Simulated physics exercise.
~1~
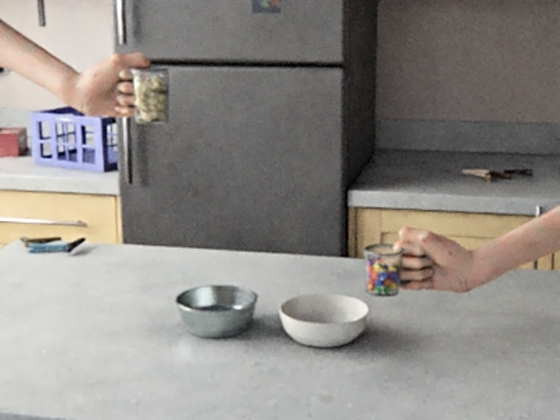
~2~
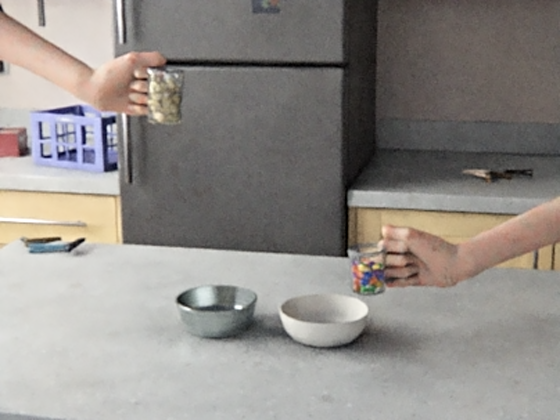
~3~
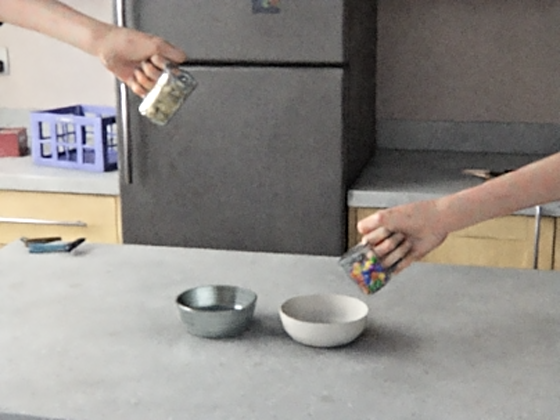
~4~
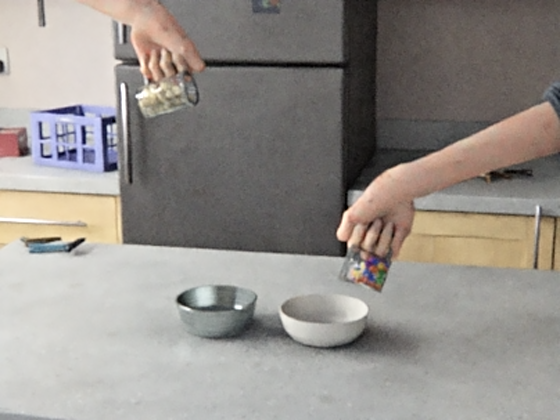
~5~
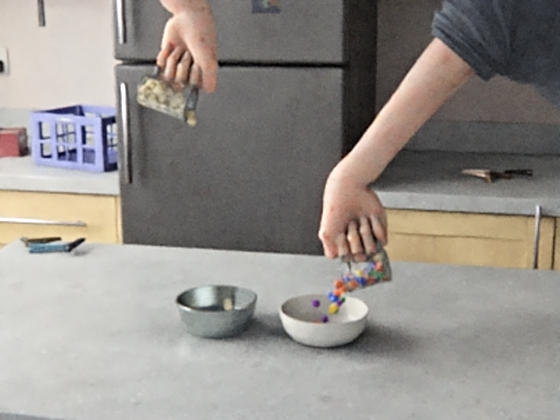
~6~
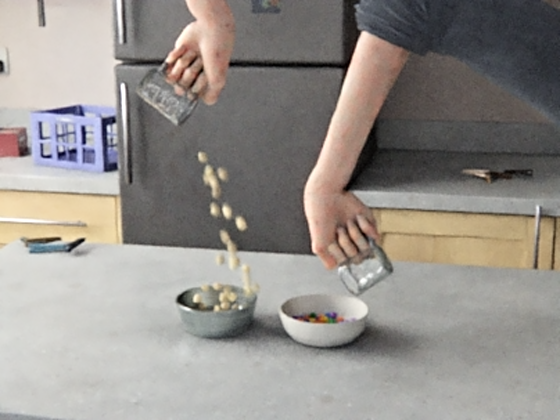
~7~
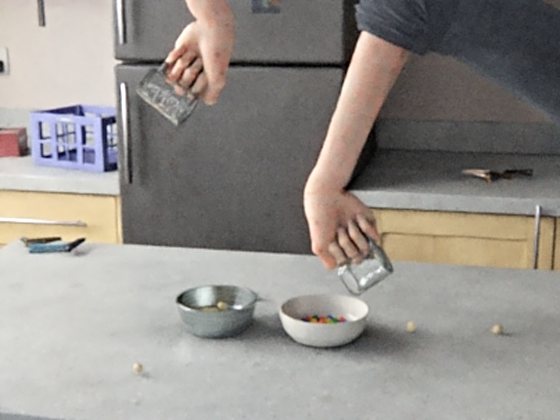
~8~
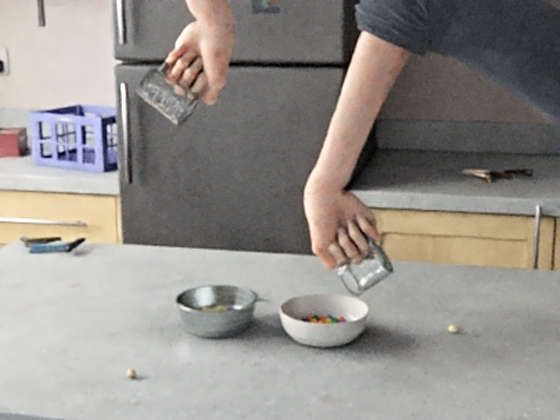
At the start, two hands hold small clear cups above a grey counter, the left one filled with pale pieces and held high, the right one with colourful pieces held low near two empty bowls. The hands shift inward and tilt the cups. The right cup begins spilling its bright pieces into the white bowl, while the left cup starts to let go of its own. The pale pieces then drop in a long stream into the grey-green bowl, and some scatter across the counter. Finally both cups hang upside down and empty, with the colourful pieces all in their bowl and a few pale ones lying outside theirs.
